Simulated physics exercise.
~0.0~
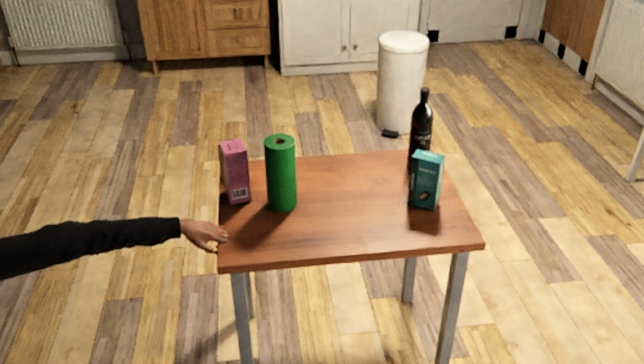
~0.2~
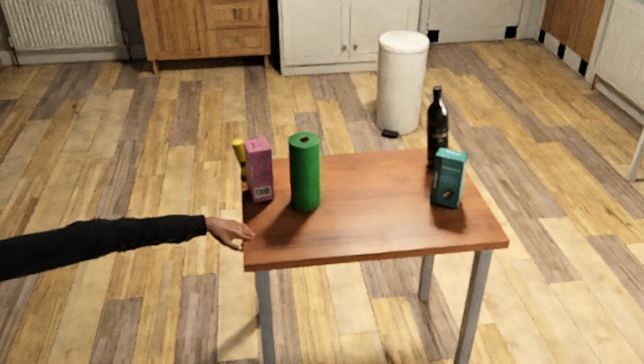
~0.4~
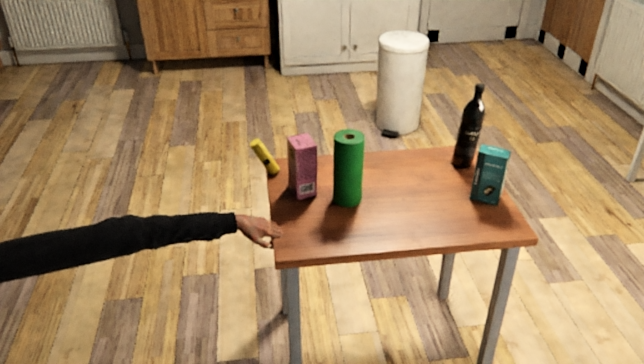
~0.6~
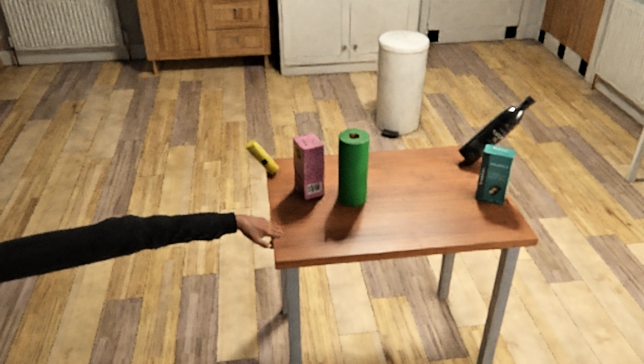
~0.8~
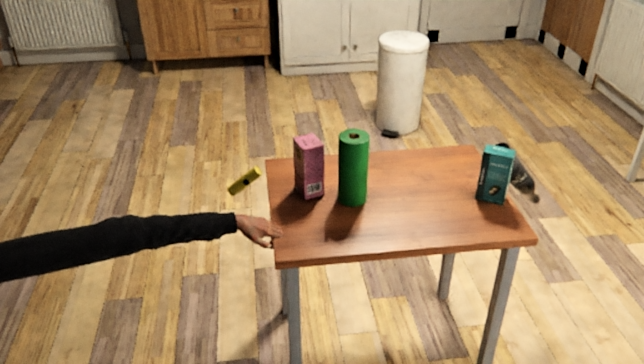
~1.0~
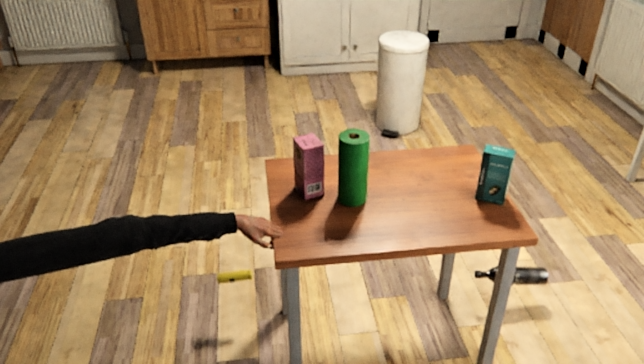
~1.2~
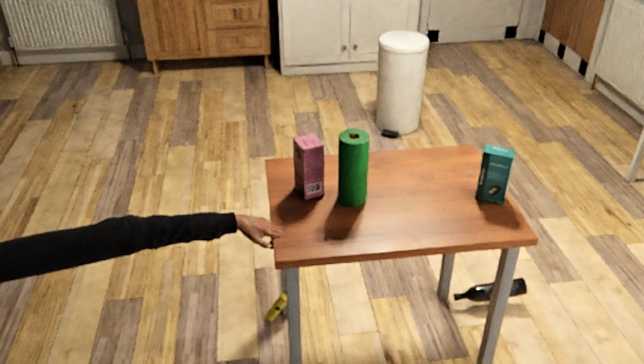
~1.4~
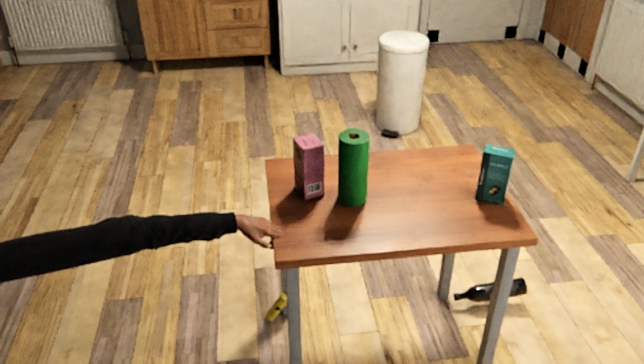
In this clip, a hand shoves a small wooden table right and stops; a yellow shaker and a black bottle tip and fall to the floor, while the pink carton, green roll and turquoise packet remain upright on top.
